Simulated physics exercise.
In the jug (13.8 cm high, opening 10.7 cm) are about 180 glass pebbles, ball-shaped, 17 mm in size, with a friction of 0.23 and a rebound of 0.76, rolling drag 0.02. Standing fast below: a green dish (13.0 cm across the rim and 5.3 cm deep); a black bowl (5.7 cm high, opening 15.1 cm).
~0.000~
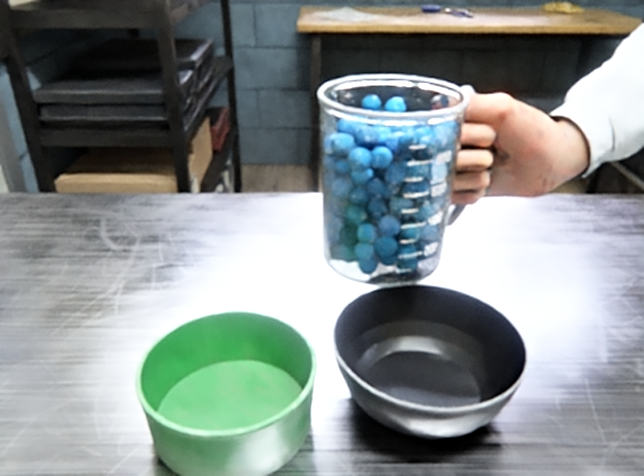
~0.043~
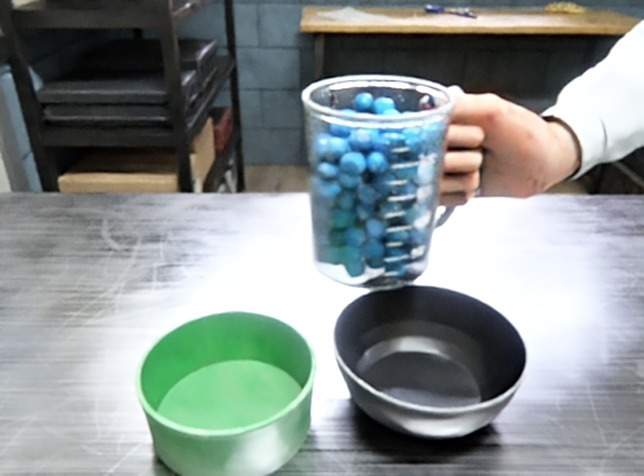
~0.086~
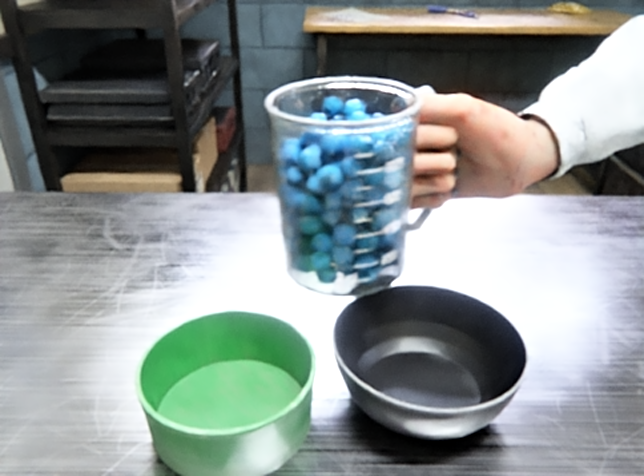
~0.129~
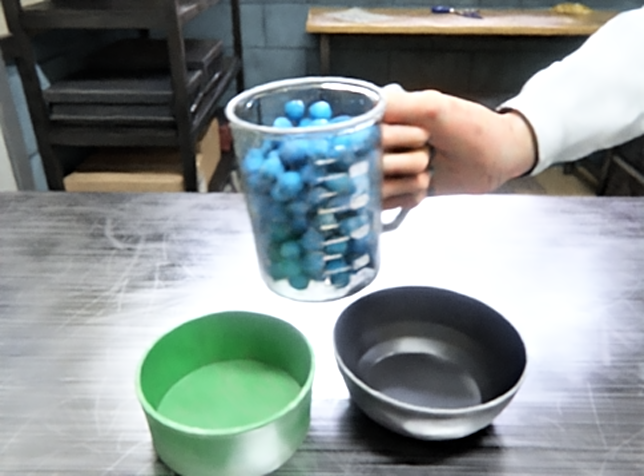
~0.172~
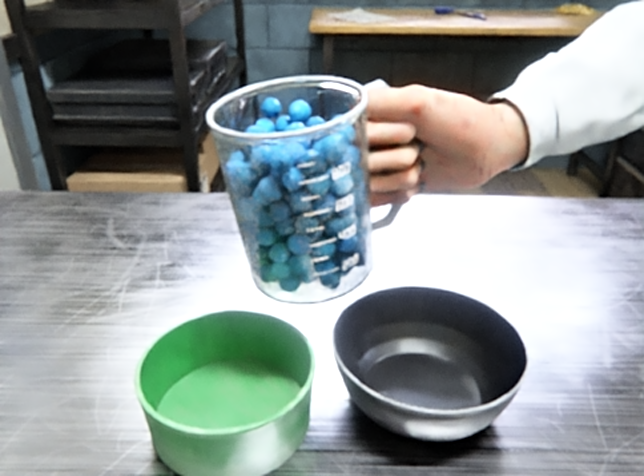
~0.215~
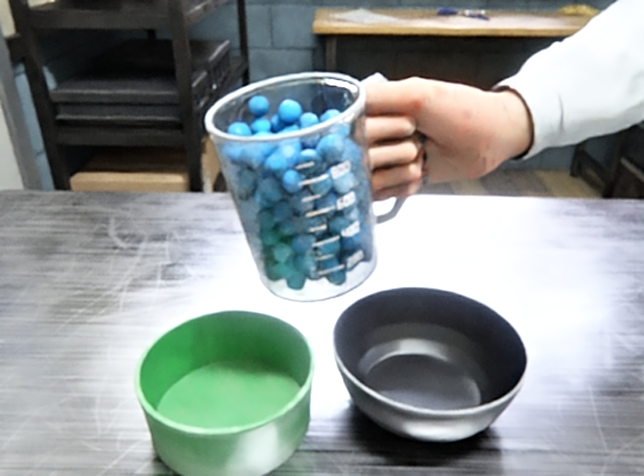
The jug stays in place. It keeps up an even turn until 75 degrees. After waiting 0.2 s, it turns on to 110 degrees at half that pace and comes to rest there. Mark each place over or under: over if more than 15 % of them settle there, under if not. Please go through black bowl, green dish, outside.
Black bowl: Under, green dish: Over, outside: Over.
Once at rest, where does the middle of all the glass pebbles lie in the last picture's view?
Middle: Approx. (220, 391).
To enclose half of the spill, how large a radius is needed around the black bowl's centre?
About 74 centimetres.
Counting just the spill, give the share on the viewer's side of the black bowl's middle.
Roughly 60 per cent.
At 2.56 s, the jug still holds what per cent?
I'd estimate some 5 per cent of the load.
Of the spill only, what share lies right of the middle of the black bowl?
Roughly 0 per cent.
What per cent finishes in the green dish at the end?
75 %, approximately.
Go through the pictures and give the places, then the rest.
Jug at (389, 146); tilt 0 degrees; moved 0.0 cm; lip at (332, 105); top of the load at (379, 124); green dish at (228, 363); black bowl at (428, 336), in the first frame.
Jug at (375, 149); tilt 1 degrees; moved 1.2 cm; lip at (316, 107); top of the load at (408, 123), in the second frame.
Jug at (344, 155); tilt 2 degrees; moved 4.0 cm; lip at (277, 113); top of the load at (378, 125), in the third frame.
Jug at (311, 161); tilt 5 degrees; moved 6.7 cm; low side front left; lip at (236, 121); top of the load at (364, 130), in the fourth frame.
Jug at (296, 165); tilt 8 degrees; moved 8.0 cm; low side front left; lip at (215, 127); top of the load at (265, 129), in the fifth frame.
Jug at (298, 166); tilt 11 degrees; moved 8.0 cm; low side front left; lip at (214, 131); top of the load at (308, 126); green dish at (227, 362); black bowl at (428, 339). It turns about 75 degrees a second, in the sixth frame.
After 0.92 s, tilt 63 degrees; jug 100 %; middle of all pieces near (329, 159).
After 1.51 s, tilt 79 degrees; green dish 5 %, jug 90 %, in the air 5 %; middle of all pieces near (318, 170).
After 2.05 s, tilt 99 degrees; outside 5 %, green dish 30 %, jug 60 %, in the air 10 %; middle of all pieces near (276, 233).
After 2.56 s, tilt 110 degrees; outside 15 %, green dish 70 %, jug 5 %, in the air 10 %; middle of all pieces near (184, 365).
At rest (4.4 s), outside 25 %, green dish 75 %, jug 0 %, black bowl 0 %.
